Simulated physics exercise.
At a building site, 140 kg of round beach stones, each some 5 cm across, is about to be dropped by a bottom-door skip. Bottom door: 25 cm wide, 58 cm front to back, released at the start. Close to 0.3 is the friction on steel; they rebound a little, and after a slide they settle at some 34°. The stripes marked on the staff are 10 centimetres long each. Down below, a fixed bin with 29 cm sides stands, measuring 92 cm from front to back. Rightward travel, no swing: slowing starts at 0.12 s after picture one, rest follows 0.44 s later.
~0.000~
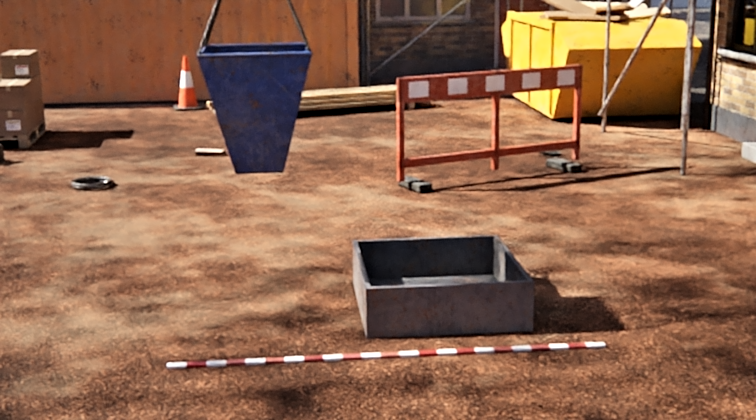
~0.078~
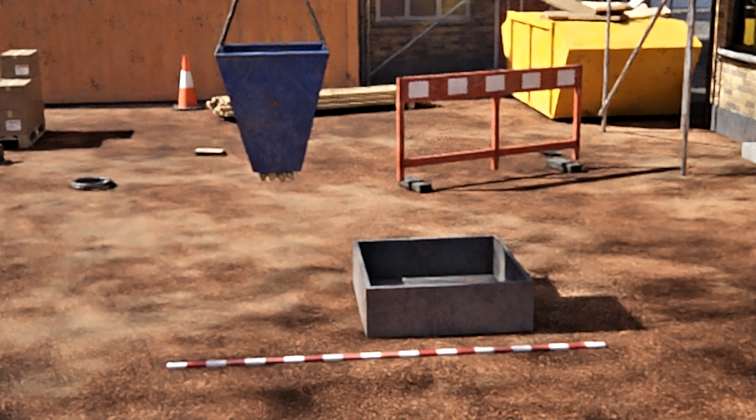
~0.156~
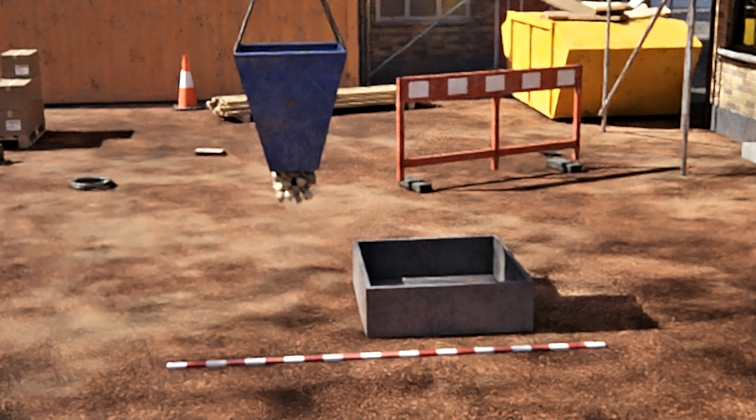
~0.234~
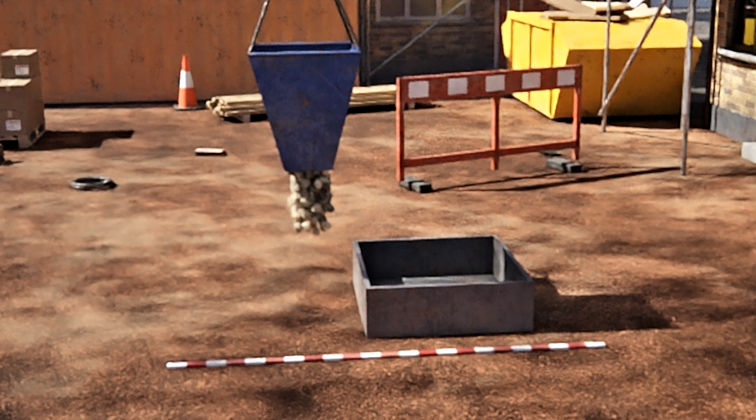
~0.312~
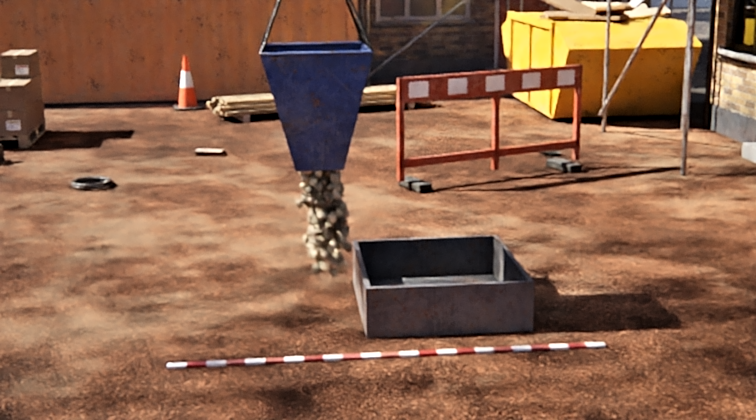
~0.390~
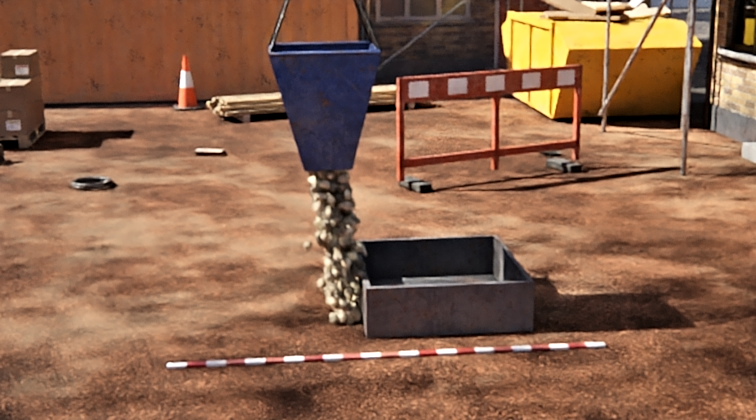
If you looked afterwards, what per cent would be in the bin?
I would expect about 12 per cent there.
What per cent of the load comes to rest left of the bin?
Something like 85 per cent, roughly.
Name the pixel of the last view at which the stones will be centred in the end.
Centre position approx (320, 306).
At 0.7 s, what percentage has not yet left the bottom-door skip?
About 0 %.
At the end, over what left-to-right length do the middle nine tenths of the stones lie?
Width: Near 150 cm.
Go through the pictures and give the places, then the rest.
The outlet is at (259, 163); nothing has dropped yet, in the first picture.
The outlet is at (277, 163); 5 % is out, in the second picture.
The outlet is at (294, 162); 15 % is out, the lowest stones still above the rim at (294, 187), 74 cm up, in the third picture.
The outlet is at (308, 162); 29 % is out, the lowest stones still above the rim at (312, 218), 55 cm up, in the fourth picture.
The outlet is at (320, 161); 44 % is out, the lowest stones still above the rim at (325, 257), 34 cm up, in the fifth picture.
The outlet is at (328, 161); 60 % is out, the lowest stones still above the rim at (344, 257), 32 cm up, in the sixth picture.
After 0.7 s, 0 % in the bottom-door skip, 89 % falling or lying left of the bin, 11 % falling or lying in the bin; the stones farthest right are at (443, 295).
After 1.1 s, 0 % in the bottom-door skip, 87 % falling or lying left of the bin, 12 % falling or lying in the bin, 1 % falling or lying beside or right of the bin; the stones farthest right are at (503, 292).
After 1.7 s, 0 % in the bottom-door skip, 87 % falling or lying left of the bin, 12 % falling or lying in the bin, 1 % falling or lying beside or right of the bin; the stones farthest right are at (509, 298).
After 2.6 s, 0 % in the bottom-door skip, 86 % falling or lying left of the bin, 12 % falling or lying in the bin, 1 % falling or lying beside or right of the bin; the stones farthest right are at (510, 299).
After 4.5 s, 0 % in the bottom-door skip, 86 % left of the bin, 12 % in the bin, 1 % beside or right of the bin; the stones farthest right are at (510, 299).
